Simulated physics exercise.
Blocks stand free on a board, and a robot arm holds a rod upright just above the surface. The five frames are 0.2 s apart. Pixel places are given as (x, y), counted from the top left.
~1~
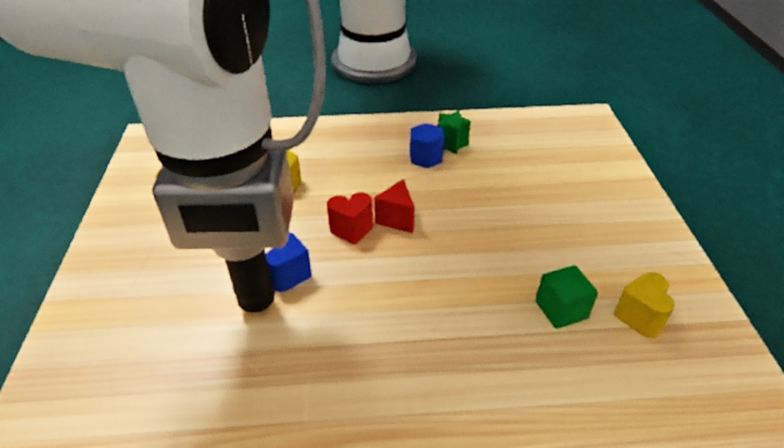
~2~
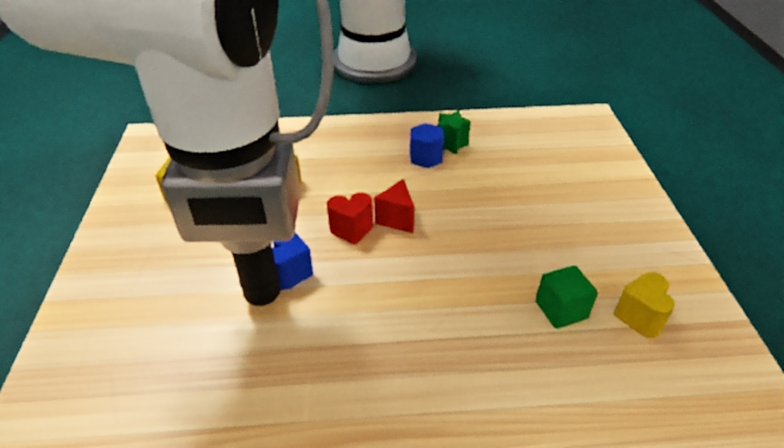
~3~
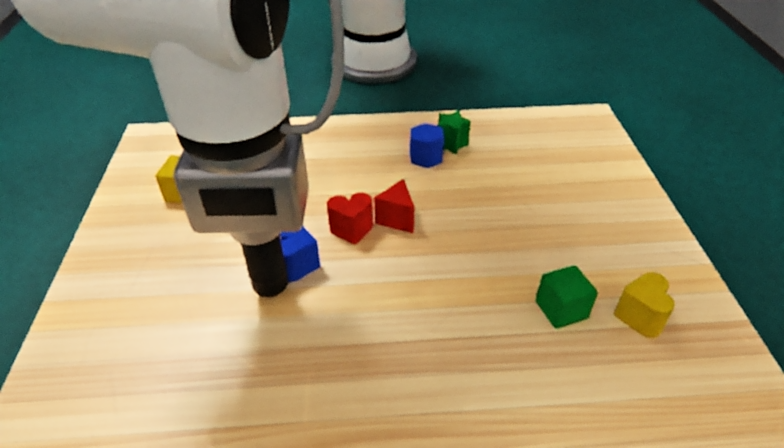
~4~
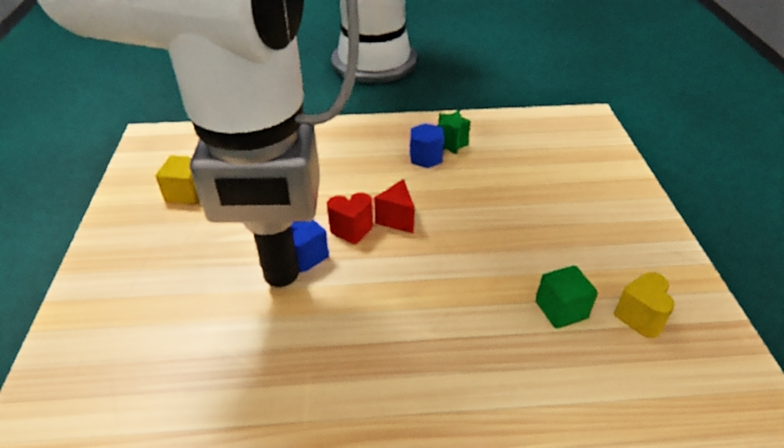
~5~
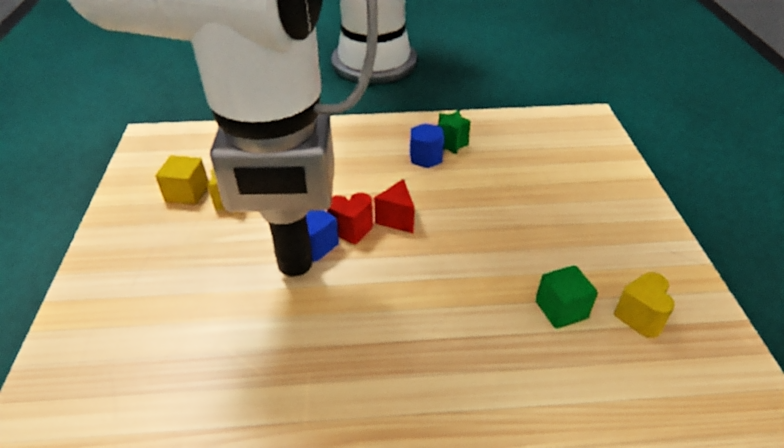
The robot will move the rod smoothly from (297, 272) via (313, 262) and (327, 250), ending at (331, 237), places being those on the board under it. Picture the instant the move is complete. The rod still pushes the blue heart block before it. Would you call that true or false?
Verdict: True.
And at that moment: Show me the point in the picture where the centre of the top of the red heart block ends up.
Near (358, 188).
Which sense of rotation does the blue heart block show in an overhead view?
Rotates counter-clockwise.
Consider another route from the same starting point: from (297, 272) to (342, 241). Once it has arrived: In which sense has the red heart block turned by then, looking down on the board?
Rotates clockwise.
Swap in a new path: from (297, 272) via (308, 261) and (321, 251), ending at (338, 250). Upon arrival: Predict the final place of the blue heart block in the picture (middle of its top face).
It comes to (325, 197).
The first path, step by step. Halfway along, rod (319, 248); blue heart block (323, 203), turned 35° anticlockwise; red heart block (357, 190), turned 35° clockwise; red three-sided block (404, 192).
At the end, rod (330, 229); blue heart block (322, 187), turned 65° anticlockwise; red heart block (358, 188), turned 45° clockwise; red three-sided block (404, 192).
